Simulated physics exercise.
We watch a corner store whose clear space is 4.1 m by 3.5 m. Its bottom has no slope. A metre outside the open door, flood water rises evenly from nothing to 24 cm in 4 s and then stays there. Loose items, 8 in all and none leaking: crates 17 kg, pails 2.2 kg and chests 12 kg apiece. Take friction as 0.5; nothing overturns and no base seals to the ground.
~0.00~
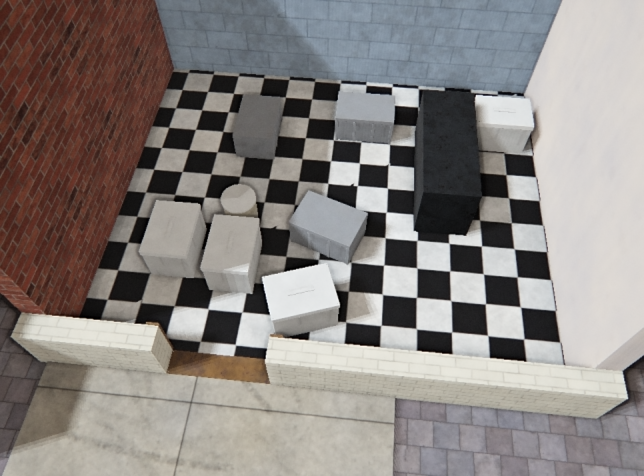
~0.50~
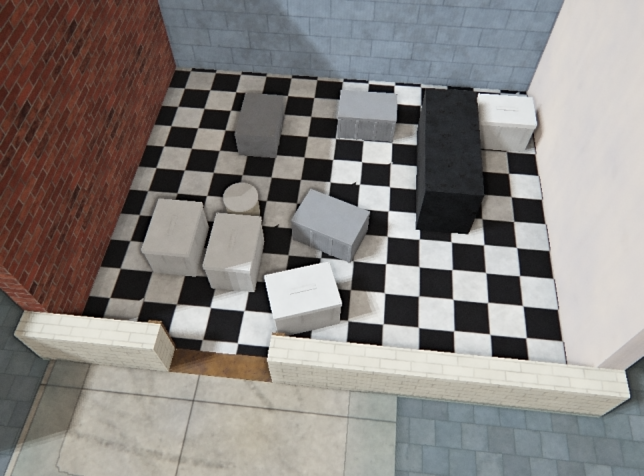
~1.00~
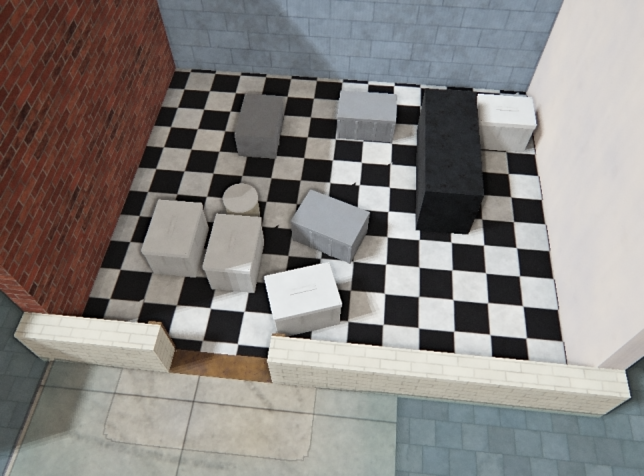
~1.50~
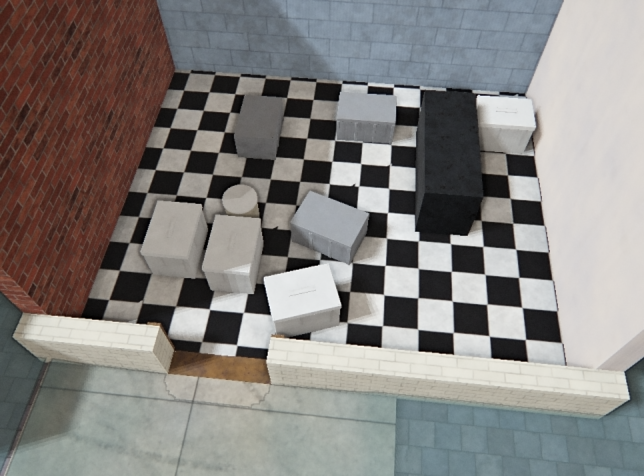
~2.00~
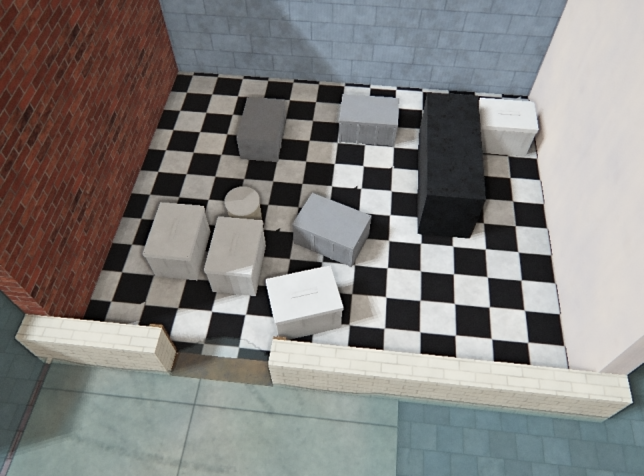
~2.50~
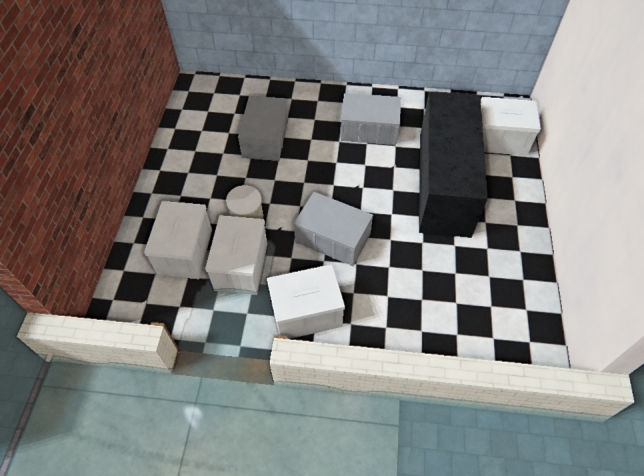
In a checkered-floor store, water spreads outside and enters the doorway while the boxes stay still.
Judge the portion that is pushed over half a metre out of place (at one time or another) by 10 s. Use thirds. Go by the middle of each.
That comes to at least two thirds.
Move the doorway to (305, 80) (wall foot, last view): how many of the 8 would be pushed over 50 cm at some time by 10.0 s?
Then 6.
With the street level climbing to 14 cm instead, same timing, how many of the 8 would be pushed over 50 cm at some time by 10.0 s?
Then 3.
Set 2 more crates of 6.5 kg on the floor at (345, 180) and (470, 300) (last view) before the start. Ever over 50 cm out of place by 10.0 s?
In turn: More, under.
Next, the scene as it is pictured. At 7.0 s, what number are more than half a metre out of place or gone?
I count 4.
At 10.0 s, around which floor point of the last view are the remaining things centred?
At about (351, 166).
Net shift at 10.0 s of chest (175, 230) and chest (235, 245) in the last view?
In turn: 200 cm, 140 cm.
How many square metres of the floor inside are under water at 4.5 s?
About 6.0 m2.
After 3.5 s 0 of 8 are over 50 cm from their spots; 0 afloat.
After 4.5 s 3 of 8 are over 50 cm from their spots; 1 afloat.
After 7.0 s 4 of 8 are over 50 cm from their spots; 2 afloat.
After 10.0 s 6 of 8 are over 50 cm from their spots, and 6 have been at some point; 7 afloat.
